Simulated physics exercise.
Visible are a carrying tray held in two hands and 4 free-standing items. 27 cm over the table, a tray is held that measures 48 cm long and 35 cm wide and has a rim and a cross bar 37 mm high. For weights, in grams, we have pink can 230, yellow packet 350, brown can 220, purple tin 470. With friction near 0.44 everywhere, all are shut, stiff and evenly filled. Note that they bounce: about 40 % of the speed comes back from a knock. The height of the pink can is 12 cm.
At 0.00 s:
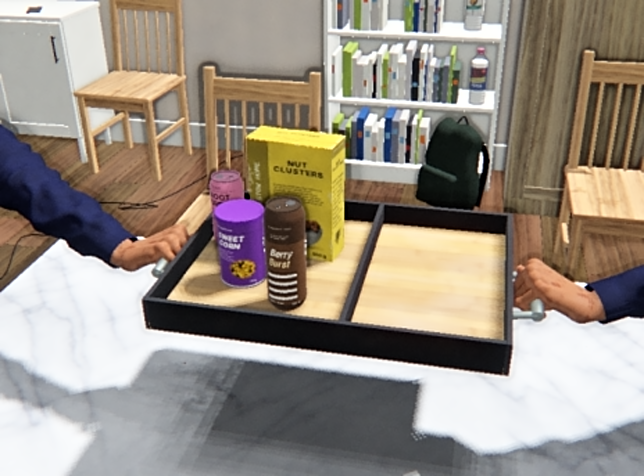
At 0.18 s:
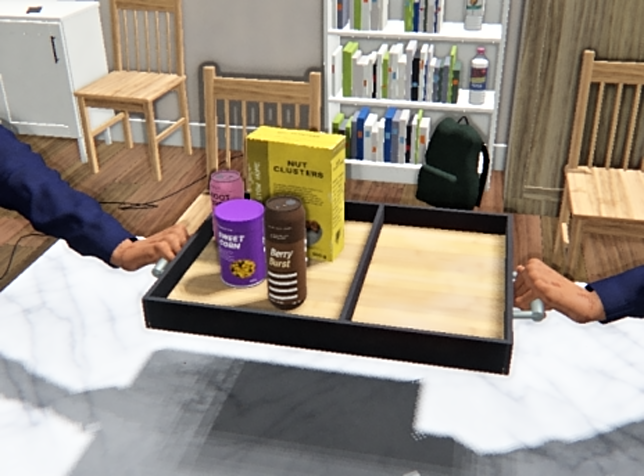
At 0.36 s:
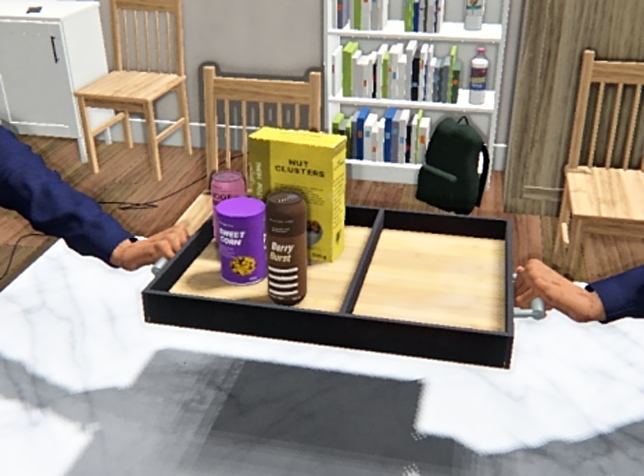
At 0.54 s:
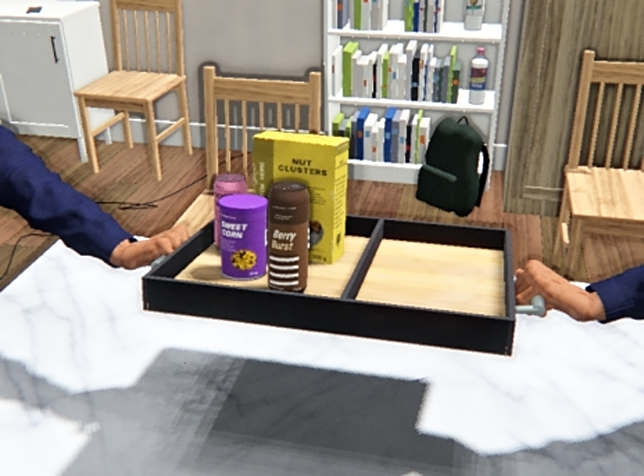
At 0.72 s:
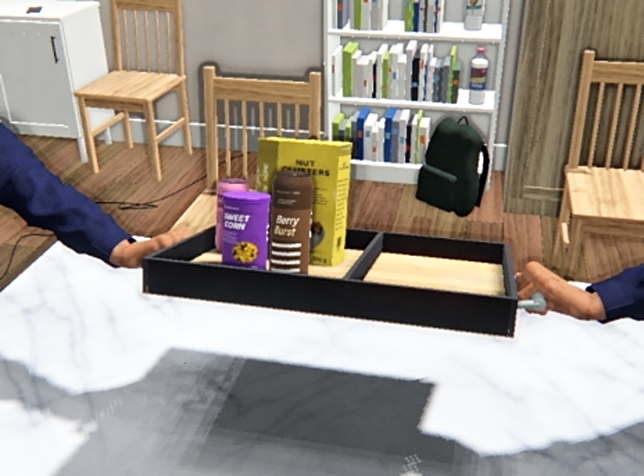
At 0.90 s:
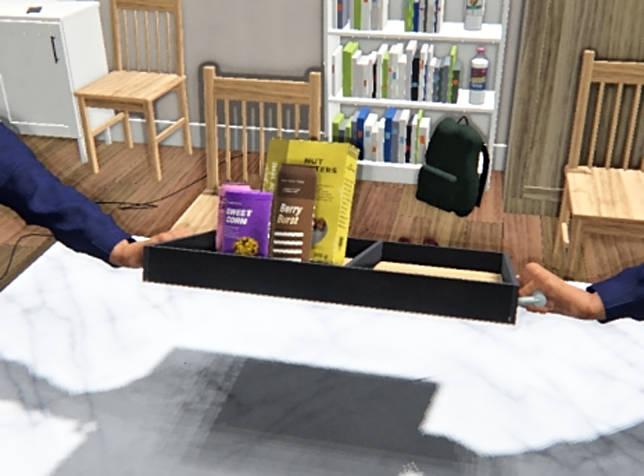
In a room with chairs and a bookshelf, two hands held a black divided tray level, then steadily tilted its far edge down, and the brown can on it leaned slightly beside the purple tin.
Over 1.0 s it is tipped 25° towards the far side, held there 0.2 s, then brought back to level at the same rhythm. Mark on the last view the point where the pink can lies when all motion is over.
Mark it at about (244, 195).
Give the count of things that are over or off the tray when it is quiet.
The tally is 3.
After 1.20 s, tilt 25°, far edge down; yellow packet now off the tray; pink can tipped 15° from how it sat near (238, 217); brown can on its side.
After 1.50 s, tilt 23°, far edge down; pink can tipped 65° from how it sat near (248, 222); brown can on its side; purple tin slid 5 cm.
At rest (2.8 s), off the tray, yellow packet; tipped over on the tray, pink can and brown can; not toppled but over 5 cm from the start, purple tin. Seen from the same camera at the end, pink can near (244, 195).
